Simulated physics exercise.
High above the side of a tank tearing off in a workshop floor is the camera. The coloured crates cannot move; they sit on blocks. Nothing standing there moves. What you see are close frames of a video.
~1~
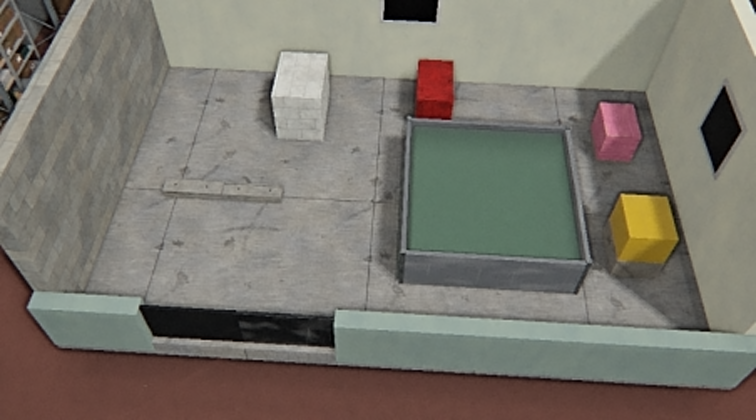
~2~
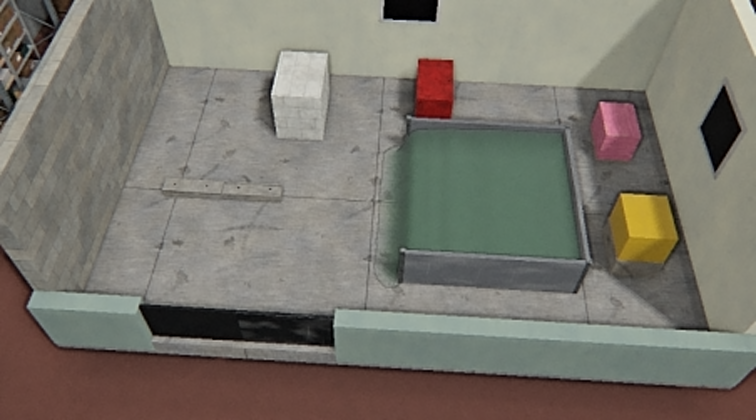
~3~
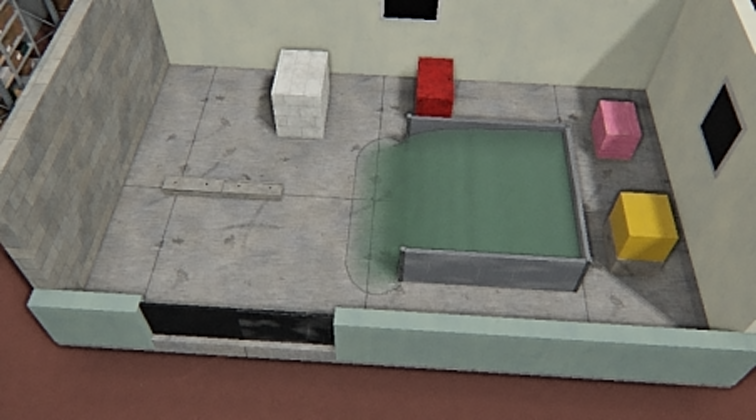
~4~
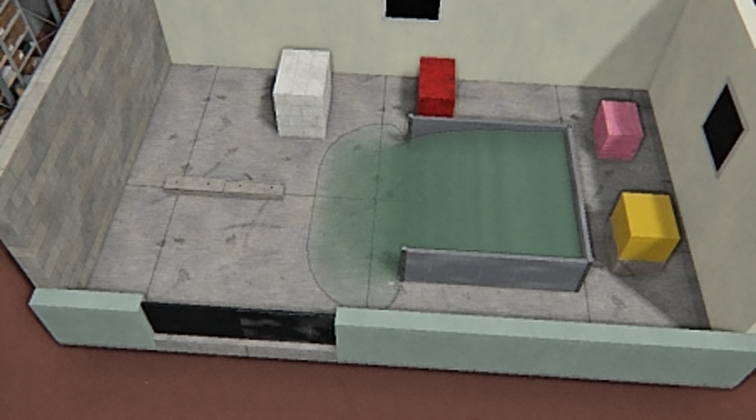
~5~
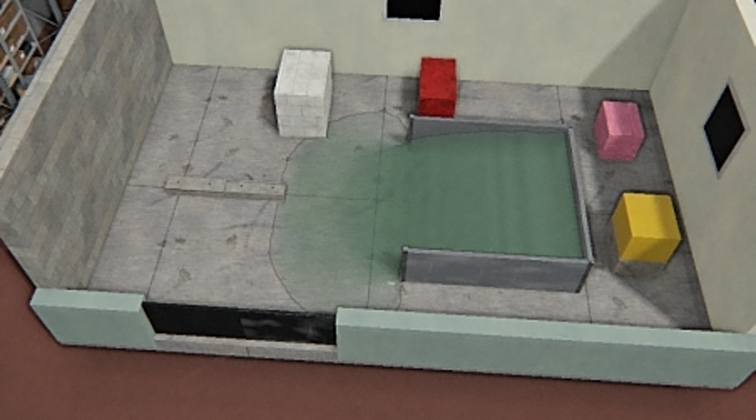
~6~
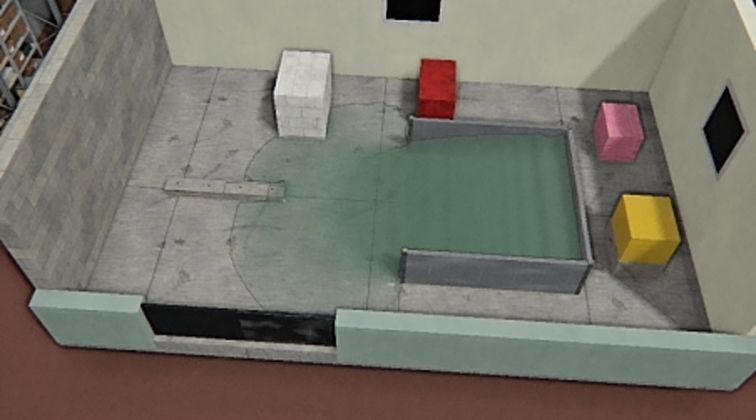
Green water spilling leftward from the open side of a square tank, spreading across a grey floor and around a low bar.
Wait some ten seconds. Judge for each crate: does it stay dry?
In order: The yellow crate is protected, the pink crate is exposed, the red crate is exposed.
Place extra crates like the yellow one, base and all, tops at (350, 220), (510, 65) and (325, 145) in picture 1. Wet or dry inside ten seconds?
Going through them in order, the first is overtopped, the second is not reached and the third is overtopped.
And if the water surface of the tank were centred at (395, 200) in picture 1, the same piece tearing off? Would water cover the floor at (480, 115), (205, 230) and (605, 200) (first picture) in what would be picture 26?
Taking the three spots in order: Bare, swamped, bare.
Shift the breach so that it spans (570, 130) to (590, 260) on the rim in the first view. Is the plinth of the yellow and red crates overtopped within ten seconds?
Taking them in turn, the yellow crate is overtopped and the red crate is overtopped.
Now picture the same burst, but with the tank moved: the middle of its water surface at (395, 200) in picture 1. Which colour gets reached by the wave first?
One in red.
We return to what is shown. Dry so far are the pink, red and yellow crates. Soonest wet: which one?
I'd go with the red one.
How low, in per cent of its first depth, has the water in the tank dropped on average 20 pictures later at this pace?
Near 22 in a hundred.
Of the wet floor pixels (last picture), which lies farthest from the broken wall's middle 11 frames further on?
Pixel estimate: (172, 68).
A moment on, water covers 45 % of the floor; the yellow crate not reached, the pink crate not reached, the red crate not reached.
Next, water covers 55 % of the floor; the yellow crate not reached, the pink crate not reached, the red crate water round its plinth.
Then, water covers 65 % of the floor; the yellow crate not reached, the pink crate not reached, the red crate water round its plinth.
Later, water covers 75 % of the floor; the yellow crate not reached, the pink crate water round its plinth, the red crate water round its plinth.
In the end, water covers 100 % of the floor; the yellow crate stayed above the water, the pink crate was topped, the red crate was topped.
